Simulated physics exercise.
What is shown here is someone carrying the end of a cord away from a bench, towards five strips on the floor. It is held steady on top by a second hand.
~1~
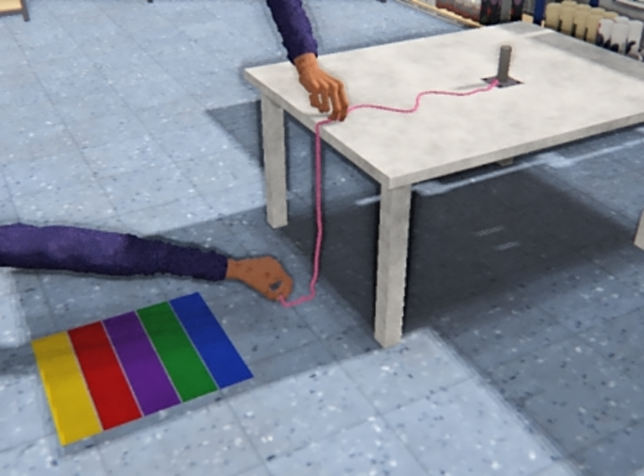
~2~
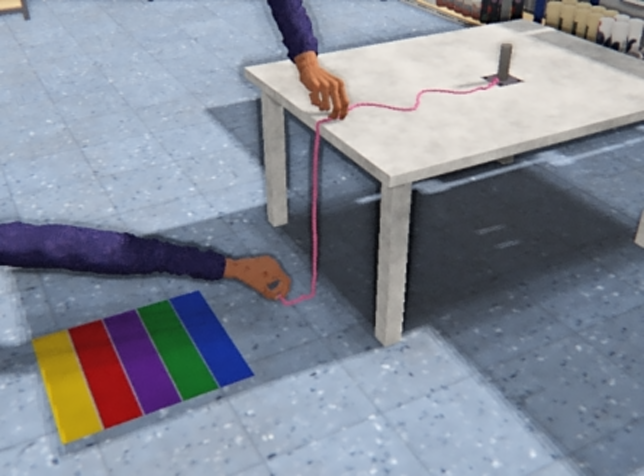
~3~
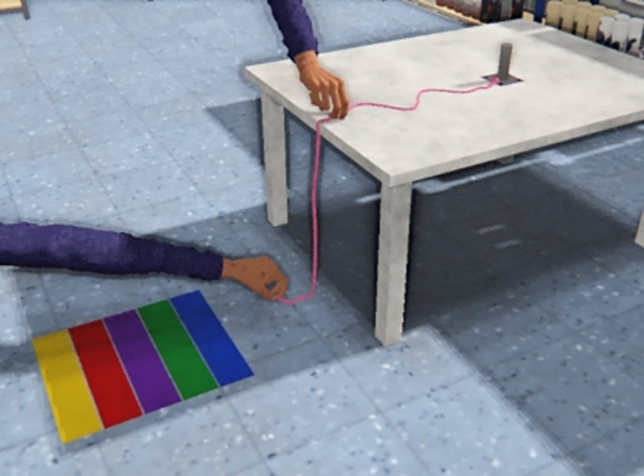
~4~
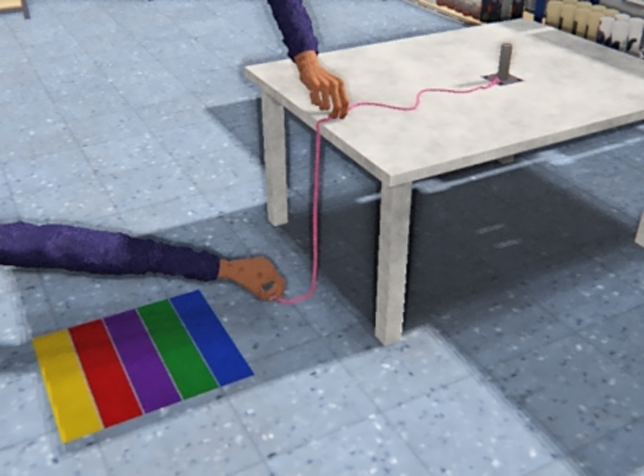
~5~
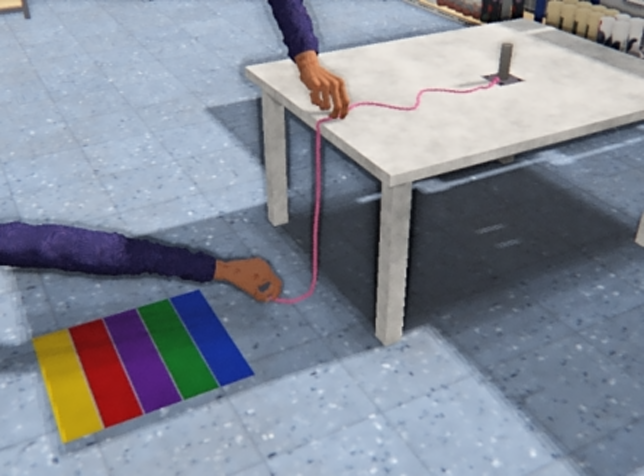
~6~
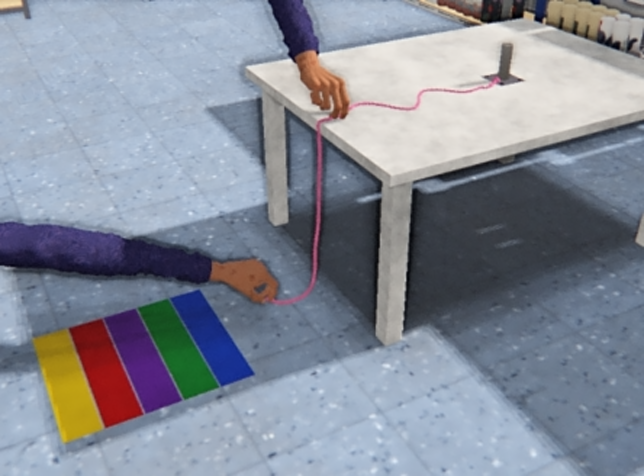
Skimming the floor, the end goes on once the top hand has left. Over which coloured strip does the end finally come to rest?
Over the red strip.
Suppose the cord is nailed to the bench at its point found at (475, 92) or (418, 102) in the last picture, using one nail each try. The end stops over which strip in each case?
Result, first place: Red; second place: Purple.
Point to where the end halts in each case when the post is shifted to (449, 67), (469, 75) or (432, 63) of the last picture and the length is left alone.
Try by try: (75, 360), (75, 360) and (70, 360).
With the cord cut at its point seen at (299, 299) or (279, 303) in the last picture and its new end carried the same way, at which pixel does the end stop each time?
For the first cut it's about (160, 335), and for the second about (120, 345).
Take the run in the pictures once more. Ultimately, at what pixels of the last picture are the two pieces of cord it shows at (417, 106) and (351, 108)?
Well, the first one sits at (383, 107), and the second one sits at (317, 127).
Soon after, end near (167, 330); over green.
After that, end near (125, 343); over purple.
At the stop, end near (99, 352); over red. It gets as far as the red strip.
